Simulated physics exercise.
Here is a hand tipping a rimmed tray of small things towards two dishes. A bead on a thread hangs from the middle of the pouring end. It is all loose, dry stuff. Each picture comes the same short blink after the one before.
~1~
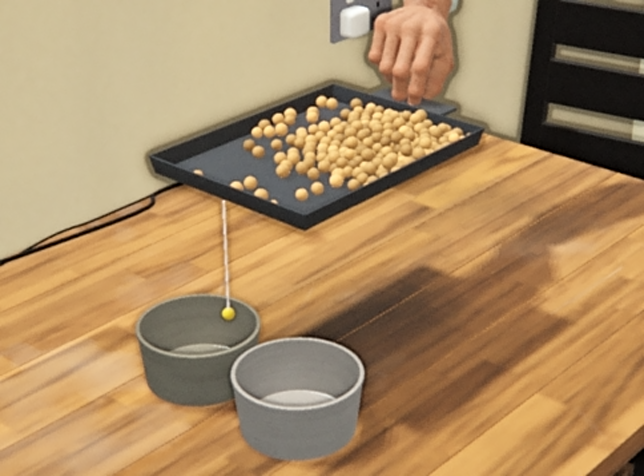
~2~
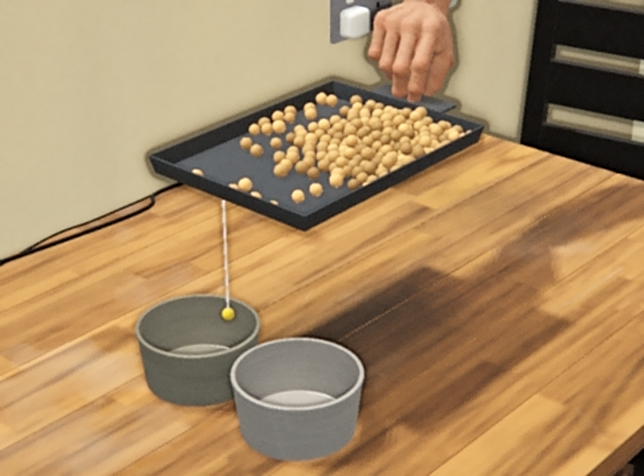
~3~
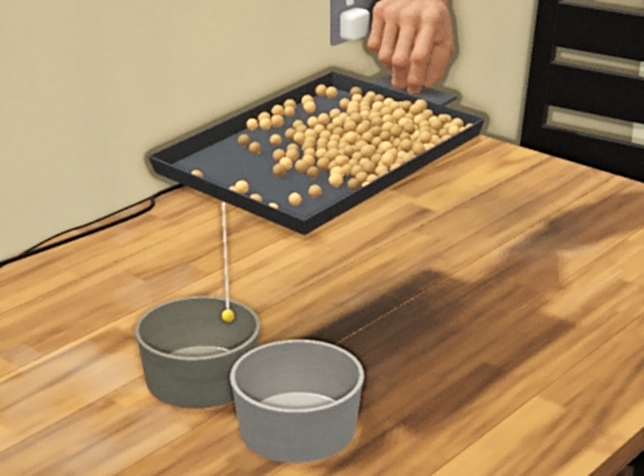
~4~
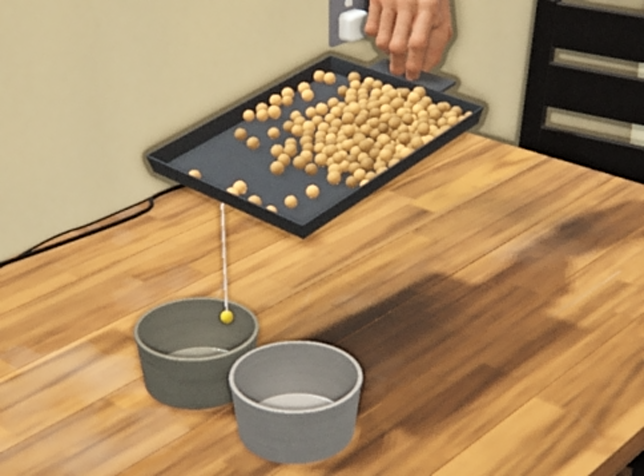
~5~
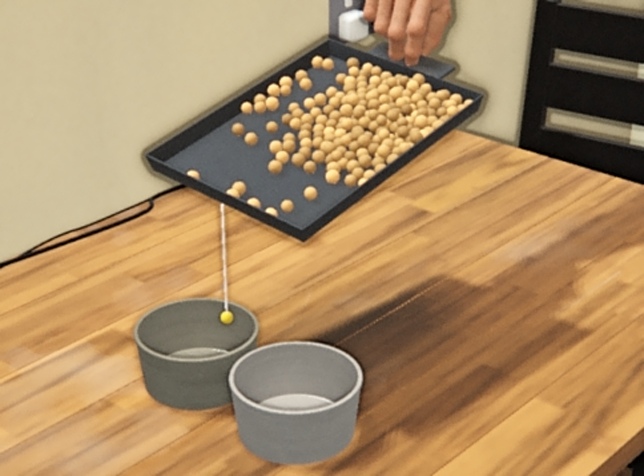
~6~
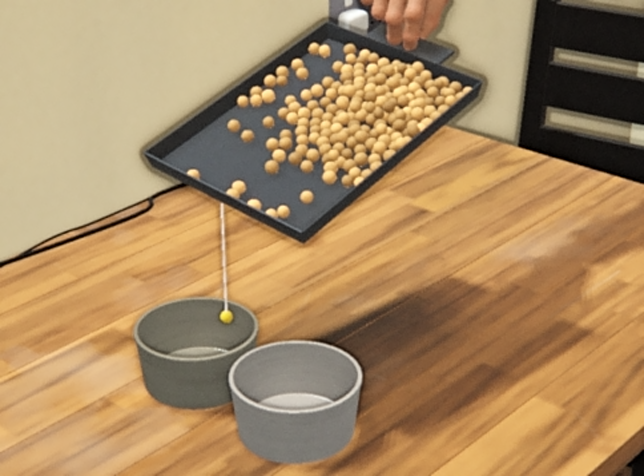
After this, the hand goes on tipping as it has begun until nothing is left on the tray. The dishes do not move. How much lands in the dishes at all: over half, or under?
Together they catch more than half.
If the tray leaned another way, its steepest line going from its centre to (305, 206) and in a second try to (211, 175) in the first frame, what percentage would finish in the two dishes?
In turn 90 and 40 in a hundred.
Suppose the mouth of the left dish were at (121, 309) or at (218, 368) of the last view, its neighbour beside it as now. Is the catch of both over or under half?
First less than half, then most of it.
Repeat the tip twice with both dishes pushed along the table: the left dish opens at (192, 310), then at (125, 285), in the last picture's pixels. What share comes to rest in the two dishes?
The first gives 40 %, the second 0 %.
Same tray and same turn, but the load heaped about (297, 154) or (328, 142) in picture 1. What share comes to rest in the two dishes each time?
Near 70 % and 70 %.
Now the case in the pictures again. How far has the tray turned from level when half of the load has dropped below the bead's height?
Roughly 85°.
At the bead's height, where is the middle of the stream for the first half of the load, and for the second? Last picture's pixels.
First near (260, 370), later near (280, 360).
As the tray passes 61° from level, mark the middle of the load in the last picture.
Roughly at (278, 200).
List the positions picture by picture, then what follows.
The first frame shows corners of the pouring end at (155, 155) and (305, 212), level; middle of the load at (370, 146), round wooden beads; left dish at (155, 370); right dish at (254, 421); bead on its thread at (229, 314).
The second frame shows corners of the pouring end at (155, 155) and (304, 213), level; middle of the load at (370, 144).
The third frame shows corners of the pouring end at (154, 156) and (304, 217), tipped barely, lowest at the right corner; middle of the load at (369, 139).
The fourth frame shows corners of the pouring end at (152, 155) and (302, 221), tipped a little, lowest at the right corner; middle of the load at (368, 131), a small part on the move.
The fifth frame shows corners of the pouring end at (151, 154) and (302, 225), tipped a little, lowest at the right corner; middle of the load at (366, 122), a small part on the move.
The sixth frame shows corners of the pouring end at (149, 152) and (301, 228), tipped clearly, lowest at the right corner; middle of the load at (363, 115), about half on the move; left dish at (153, 373); right dish at (252, 425).
Soon after the last picture, tray tipped steeply; most on the tray; a small part in the right dish; a small part outside both; a small part in the air.
A little later, tray tipped right over; a small part on the tray; about half in the right dish; a stray few in the left dish; about a quarter outside both; a small part in the air.
Later still, tray tipped past a quarter turn; about two thirds in the right dish; a stray few in the left dish; about a quarter outside both.
By the end, tray tipped past a quarter turn; about two thirds in the right dish; a stray few in the left dish; about a quarter outside both.
